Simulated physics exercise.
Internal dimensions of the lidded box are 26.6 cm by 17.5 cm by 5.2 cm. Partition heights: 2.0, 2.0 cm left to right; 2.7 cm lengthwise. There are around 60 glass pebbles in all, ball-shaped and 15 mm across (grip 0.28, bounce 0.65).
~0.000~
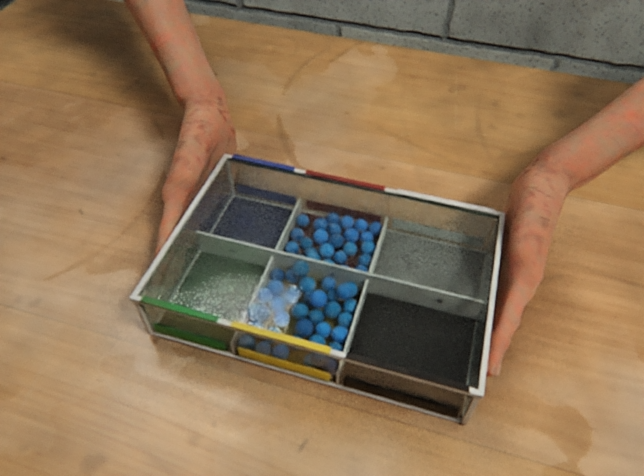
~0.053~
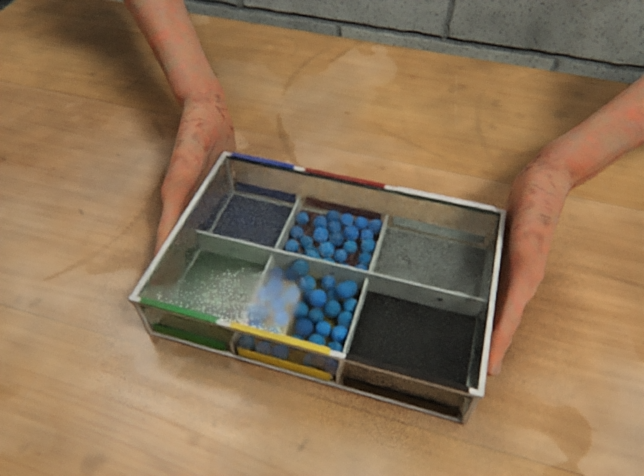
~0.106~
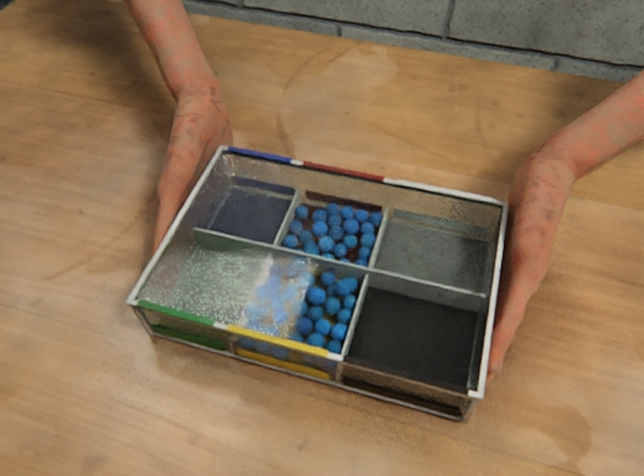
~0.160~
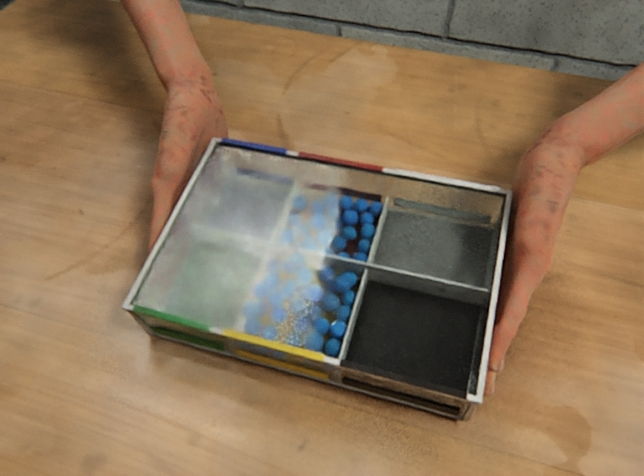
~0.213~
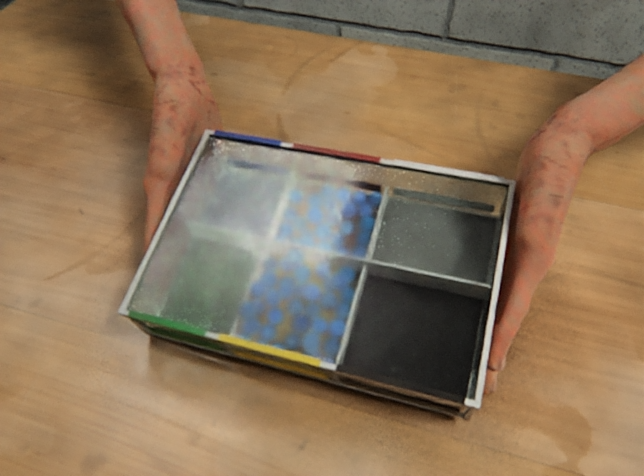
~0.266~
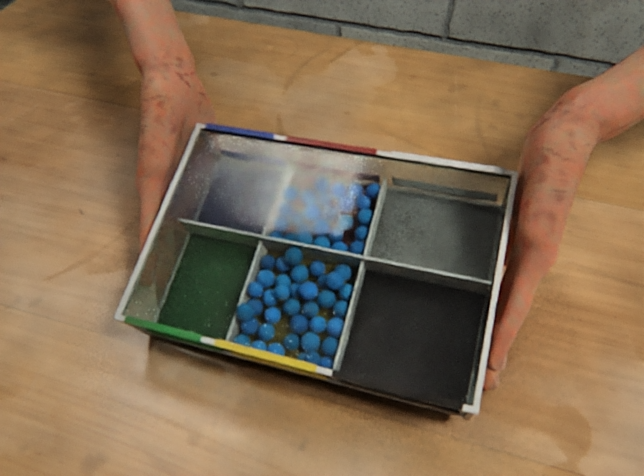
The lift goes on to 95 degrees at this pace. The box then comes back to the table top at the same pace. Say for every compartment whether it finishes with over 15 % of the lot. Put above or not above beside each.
Red: Not above; blue: Not above; green: Above; yellow: Above; white: Not above; black: Not above.
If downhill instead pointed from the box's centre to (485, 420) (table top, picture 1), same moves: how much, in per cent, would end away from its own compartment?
Estimate: Some 95 per cent.
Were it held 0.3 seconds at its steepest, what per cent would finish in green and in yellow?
Final amounts, green 45% and yellow 50%.
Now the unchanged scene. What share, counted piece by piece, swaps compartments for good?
Estimate: Some 55 %.
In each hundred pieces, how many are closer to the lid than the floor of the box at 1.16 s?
Roughly 60 per cent.
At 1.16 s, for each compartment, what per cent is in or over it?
In per cent: Red 40; blue 0; green 5; yellow 55; white 0; black 0.
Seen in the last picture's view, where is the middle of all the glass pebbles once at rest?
Centre at rest: Approx. (263, 309) px.
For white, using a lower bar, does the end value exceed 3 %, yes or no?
White: It does not.
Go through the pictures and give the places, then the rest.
In the first frame, box tilt 0 degrees, front corners at (138, 297) and (478, 391); red 40 %, yellow 60 %.
In the second frame, box tilt 1 degrees, front corners at (137, 298) and (477, 392).
In the third frame, box tilt 4 degrees, front corners at (134, 301) and (477, 393), lowest corner left front.
In the fourth frame, box tilt 9 degrees, front corners at (130, 306) and (476, 397), lowest corner left front.
In the fifth frame, box tilt 15 degrees, front corners at (126, 311) and (474, 402), lowest corner left front.
In the sixth frame, box tilt 20 degrees, front corners at (122, 316) and (472, 407), lowest corner left front; red 40 %, yellow 60 %. Its pace works out near 95 degrees a second.
Then, at 1.16 s, tilt 94 degrees; red 40 %, green 5 %, yellow 55 %.
After 1.75 s, tilt 41 degrees; red 10 %, green 45 %, yellow 45 %.
Then, at 2.39 s, tilt 0 degrees; red 10 %, green 45 %, yellow 45 %.
At rest (3.3 s), red 10 %, blue 0 %, green 45 %, yellow 45 %, white 0 %, black 0 %.
